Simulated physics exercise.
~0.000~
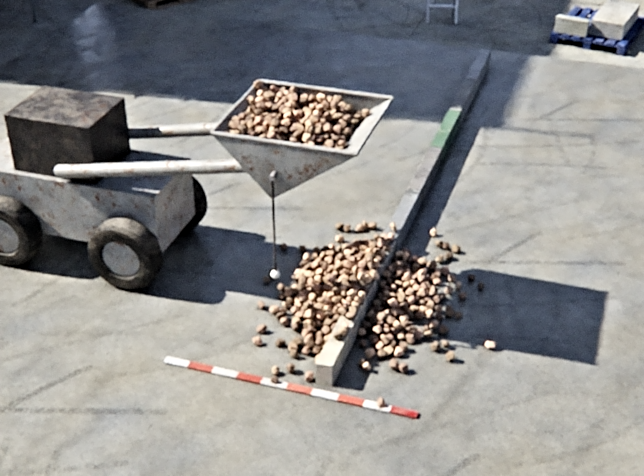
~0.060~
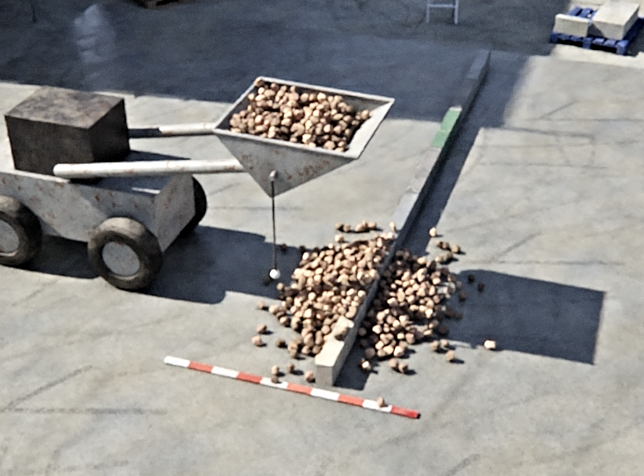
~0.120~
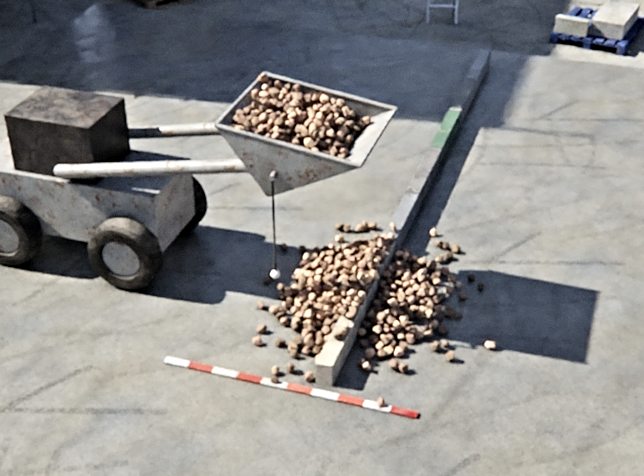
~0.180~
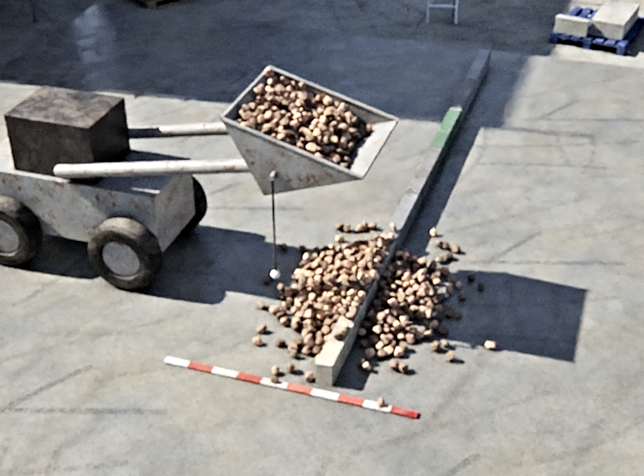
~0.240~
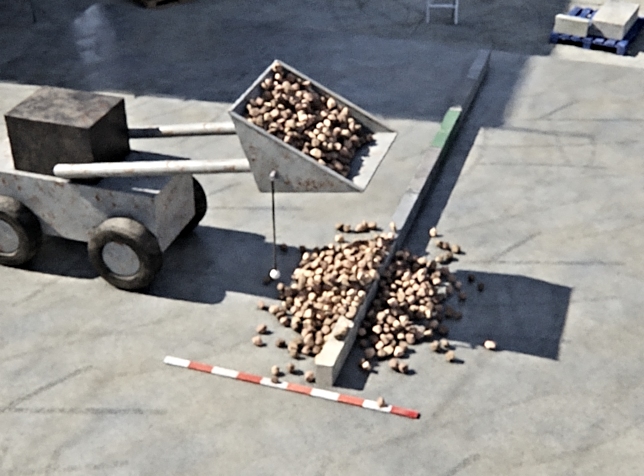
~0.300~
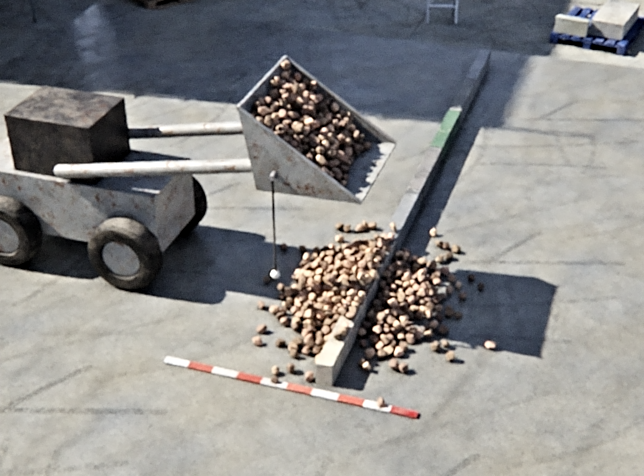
A compact loader's steel bucket full of rounded stones tilting steadily forward above a loose pile lying across a long kerb.
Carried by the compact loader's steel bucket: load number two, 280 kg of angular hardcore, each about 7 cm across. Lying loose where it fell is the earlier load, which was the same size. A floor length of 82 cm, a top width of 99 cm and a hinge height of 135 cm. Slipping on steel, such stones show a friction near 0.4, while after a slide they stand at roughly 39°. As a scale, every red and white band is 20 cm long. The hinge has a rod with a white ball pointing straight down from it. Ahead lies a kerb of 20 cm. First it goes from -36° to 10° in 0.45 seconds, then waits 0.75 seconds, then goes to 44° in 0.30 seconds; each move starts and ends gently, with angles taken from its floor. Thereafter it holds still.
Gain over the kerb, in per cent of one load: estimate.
Approx. 89 %.
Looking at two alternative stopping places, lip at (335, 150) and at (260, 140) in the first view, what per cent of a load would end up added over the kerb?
First place about 55 %, second about 0 %.
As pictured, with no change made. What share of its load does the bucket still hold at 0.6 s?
It holds some 100 percent.
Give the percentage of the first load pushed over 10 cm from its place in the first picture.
Close to 5 per cent.
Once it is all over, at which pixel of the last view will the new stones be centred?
They settle centred around (408, 296).
After 0.4 s the floor is at 8°; in per cent of one load, 100 in the bucket, 69 on this side of the kerb, 31 over the kerb; the foremost stones are at (464, 316).
After 0.6 s the floor is at 10°; in per cent of one load, 100 in the bucket, 69 on this side of the kerb, 31 over the kerb; the foremost stones are at (464, 316).
After 2.0 s the floor is at 44°; in per cent of one load, 14 in the bucket, 104 on this side of the kerb, 81 over the kerb; the foremost stones are at (508, 327).
After 4.5 s the floor is at 44°; in per cent of one load, 0 in the bucket, 80 on this side of the kerb, 120 over the kerb; the foremost stones are at (529, 323). Net gain over the kerb, 89.
